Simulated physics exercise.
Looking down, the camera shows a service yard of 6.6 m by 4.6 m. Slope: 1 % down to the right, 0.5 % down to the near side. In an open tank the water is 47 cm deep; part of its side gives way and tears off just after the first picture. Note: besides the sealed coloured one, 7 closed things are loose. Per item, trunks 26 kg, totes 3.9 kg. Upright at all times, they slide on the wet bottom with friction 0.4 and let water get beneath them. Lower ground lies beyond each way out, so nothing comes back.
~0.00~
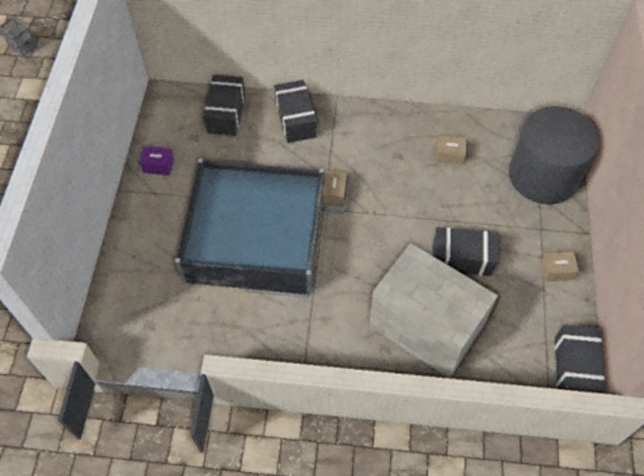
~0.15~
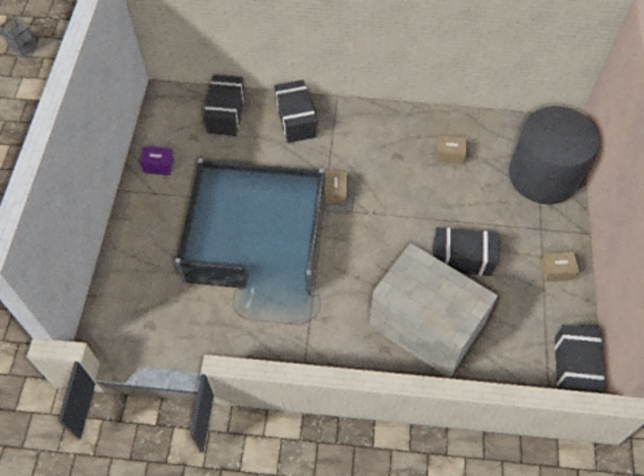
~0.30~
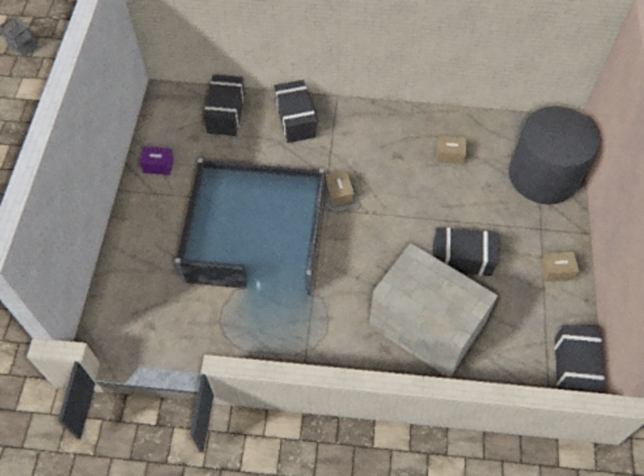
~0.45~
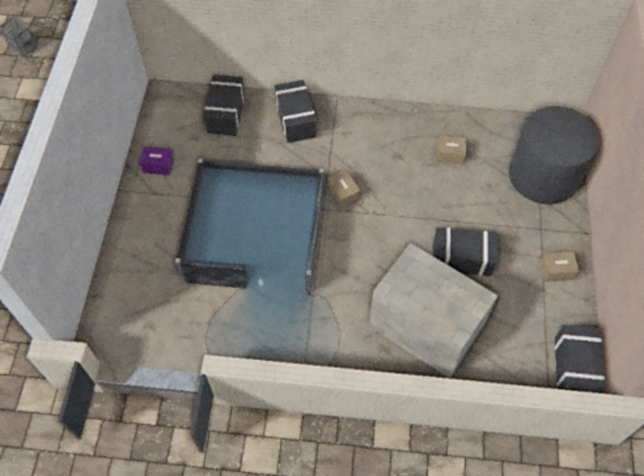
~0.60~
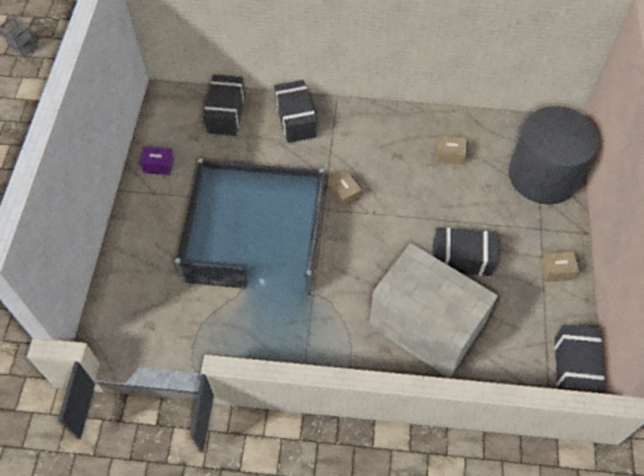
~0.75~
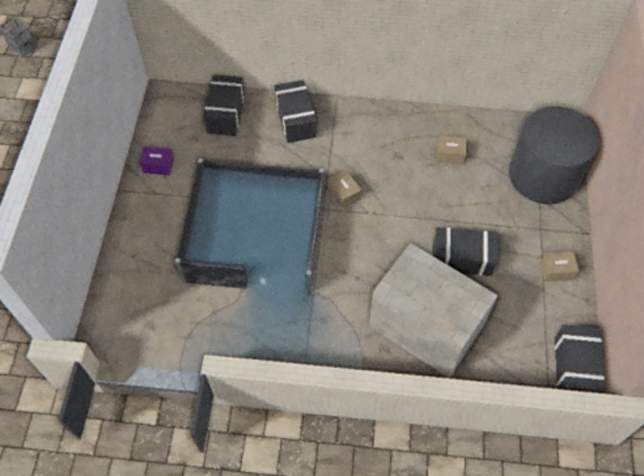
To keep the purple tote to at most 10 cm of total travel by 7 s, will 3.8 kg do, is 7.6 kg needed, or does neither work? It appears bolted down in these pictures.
Heavy is a must.
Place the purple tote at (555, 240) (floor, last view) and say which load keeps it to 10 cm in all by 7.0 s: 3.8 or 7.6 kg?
Neither holds.
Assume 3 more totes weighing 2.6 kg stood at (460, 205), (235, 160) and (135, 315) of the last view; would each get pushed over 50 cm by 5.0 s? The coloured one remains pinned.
In the given order, I'd say smaller, smaller, greater.
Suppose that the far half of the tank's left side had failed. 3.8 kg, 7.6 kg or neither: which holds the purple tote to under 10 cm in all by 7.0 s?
That way round, neither mass holds.
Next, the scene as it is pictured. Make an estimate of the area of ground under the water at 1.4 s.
Some 6.0 m2 of it.
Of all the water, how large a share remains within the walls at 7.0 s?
90 %.
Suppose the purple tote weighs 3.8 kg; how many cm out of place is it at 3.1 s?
Roughly 0 cm.
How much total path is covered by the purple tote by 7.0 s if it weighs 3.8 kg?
Some 60 centimetres of travel in total.
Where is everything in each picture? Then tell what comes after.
The purple tote at (156, 156) rests on the ground; water covers 2.4 m2; 0 of 8 have shifted, in the first frame.
The purple tote at (156, 156) rests on the ground; water covers 2.9 m2; 0 of 8 have shifted, in the second frame.
The purple tote at (156, 156), on the bottom; 3.4 m2 under water; 1 of 8 have shifted, in the third frame.
The purple tote at (156, 156), on the bottom; 4.1 m2 under water; 1 of 8 have shifted, in the fourth frame.
The purple tote at (156, 156) rests on the ground; 4.4 m2 under water; 1 of 8 have shifted, in the fifth frame.
The purple tote at (156, 156) rests on the ground; 4.7 m2 under water; 1 of 8 have shifted, in the sixth frame.
After 1.4 s the purple tote would be 0 cm from its start with 3.8 kg and 0 cm from its start with 7.6 kg; 0 cm of water round it then.
After 3.1 s the purple tote would be 0 cm from its start with 3.8 kg and 0 cm from its start with 7.6 kg; 0 cm of water round it then.
After 4.9 s the purple tote would be 34 cm from its start with 3.8 kg and 0 cm from its start with 7.6 kg; 3 cm of water round it then.
After 7.0 s the purple tote would be 70 cm from its start with 3.8 kg and 0 cm from its start with 7.6 kg; 3 cm of water round it then.
